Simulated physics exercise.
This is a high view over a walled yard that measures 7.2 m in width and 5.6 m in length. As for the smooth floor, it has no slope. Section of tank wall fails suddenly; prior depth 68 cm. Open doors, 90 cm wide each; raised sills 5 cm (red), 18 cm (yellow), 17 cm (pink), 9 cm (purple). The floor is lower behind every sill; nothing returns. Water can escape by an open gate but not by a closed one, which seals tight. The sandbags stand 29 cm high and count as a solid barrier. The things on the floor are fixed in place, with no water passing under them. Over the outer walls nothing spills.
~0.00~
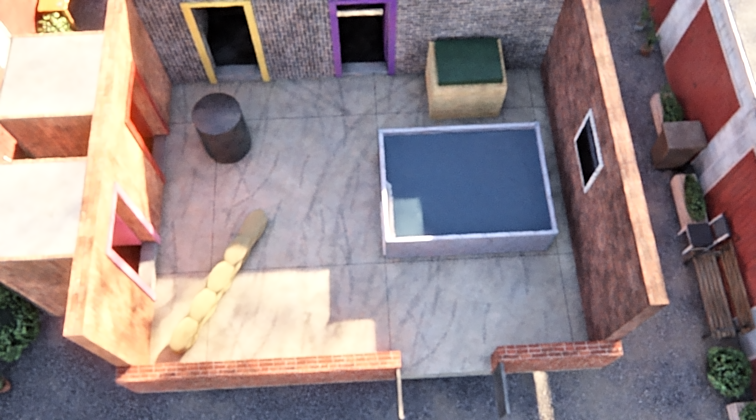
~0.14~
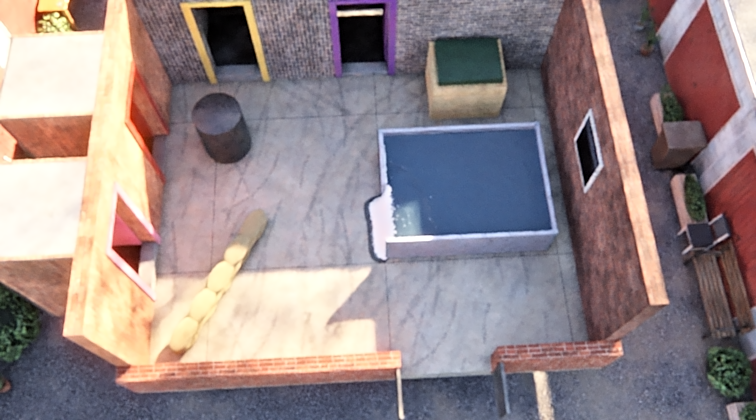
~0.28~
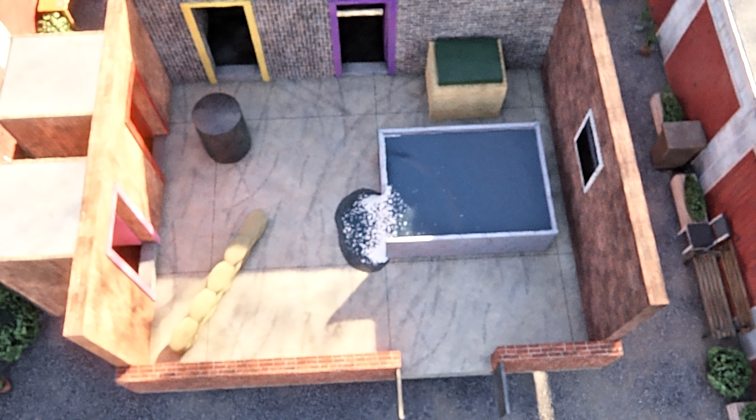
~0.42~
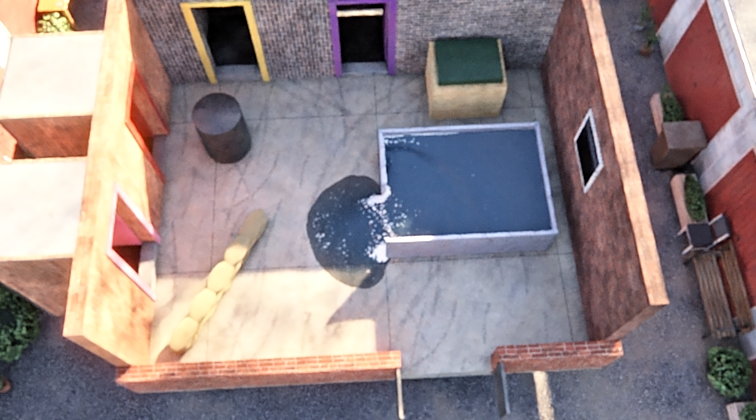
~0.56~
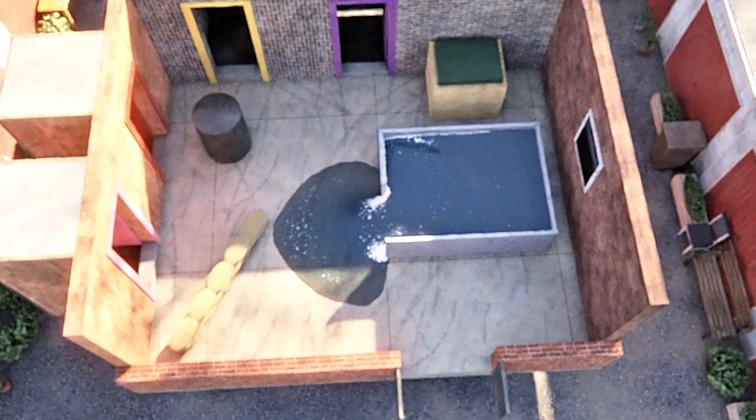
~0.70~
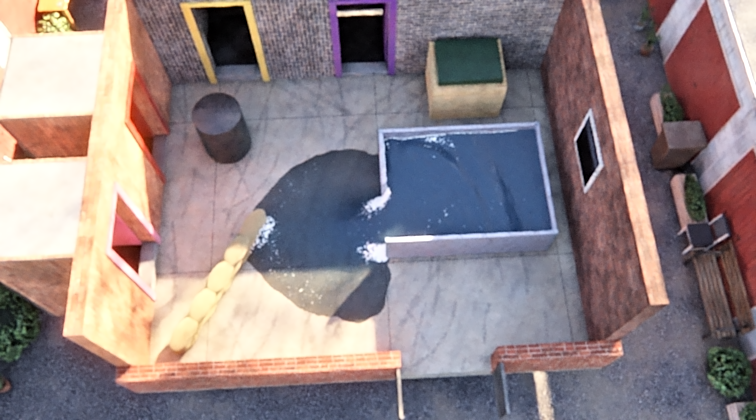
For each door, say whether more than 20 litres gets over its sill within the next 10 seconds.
Red door: Yes; yellow door: No; pink door: No; purple door: No.
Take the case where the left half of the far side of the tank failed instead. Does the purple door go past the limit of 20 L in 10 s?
Then the purple door ends up out of bounds.
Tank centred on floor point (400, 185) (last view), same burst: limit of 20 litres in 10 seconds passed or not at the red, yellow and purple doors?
Compared with that limit, red overshoots, yellow falls short and purple falls short.
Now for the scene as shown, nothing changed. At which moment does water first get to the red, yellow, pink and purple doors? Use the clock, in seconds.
Red: 1.6 s; yellow: 2.2 s; pink: 2.4 s; purple: 4.0 s.
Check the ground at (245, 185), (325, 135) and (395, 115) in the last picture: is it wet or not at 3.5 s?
The first point is awash, the second is not yet hit and the third is not yet hit.
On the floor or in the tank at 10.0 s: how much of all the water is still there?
Around 90 per cent of the water.
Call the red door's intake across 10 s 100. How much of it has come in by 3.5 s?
Share: ~ 40 %.
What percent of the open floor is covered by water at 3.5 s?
Around 50 per cent.
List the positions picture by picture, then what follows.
In the first frame, the tank at (465, 182) is whole and still, 68 cm deep.
In the second frame, the front is at (374, 201), 0.6 m from the gap at (387, 223); 0.3 m2 of floor is under water; 68 cm left at the back of the tank.
In the third frame, water pours out at (387, 224) and has run 0.9 m, to (344, 205); typically 11 cm deep outside, 68 cm at the tank's back.
In the fourth frame, the front is at (311, 225), 1.3 m from the gap at (387, 224); 2.0 m2 of floor is under water; 68 cm left at the back of the tank.
In the fifth frame, the front is at (280, 224), 1.9 m from the gap at (387, 224); 3.4 m2 of floor is under water; 68 cm left at the back of the tank.
In the sixth frame, water pours out at (387, 224) and has run 2.4 m, to (252, 257); typically 5 cm deep outside, 68 cm at the tank's back.
After 1.4 s water covers 30 % of the floor and is deepest (38 cm) near (376, 238); red door not reached, yellow door not reached, pink door not reached, purple door not reached.
After 2.2 s water covers 40 % of the floor and is deepest (42 cm) near (217, 359); red door 12 cm at the sill, 23 L in, yellow door not reached, pink door not reached, purple door not reached.
After 3.5 s water covers 50 % of the floor and is deepest (36 cm) near (149, 374); red door 13 cm at the sill, 130 L in, yellow door 7 cm at the sill, 0 L in, pink door 6 cm at the sill, 0 L in, purple door not reached.
After 6.0 s water covers 80 % of the floor and is deepest (21 cm) near (250, 368); red door 11 cm at the sill, 238 L in, yellow door 11 cm at the sill, 0 L in, pink door 3 cm at the sill, 0 L in, purple door 7 cm at the sill, 0 L in.
After 10.0 s water covers 95 % of the floor and is deepest (15 cm) near (151, 351); red door 9 cm at the sill, 314 L in, yellow door 10 cm at the sill, 0 L in, pink door 9 cm at the sill, 0 L in, purple door 7 cm at the sill, 0 L in.
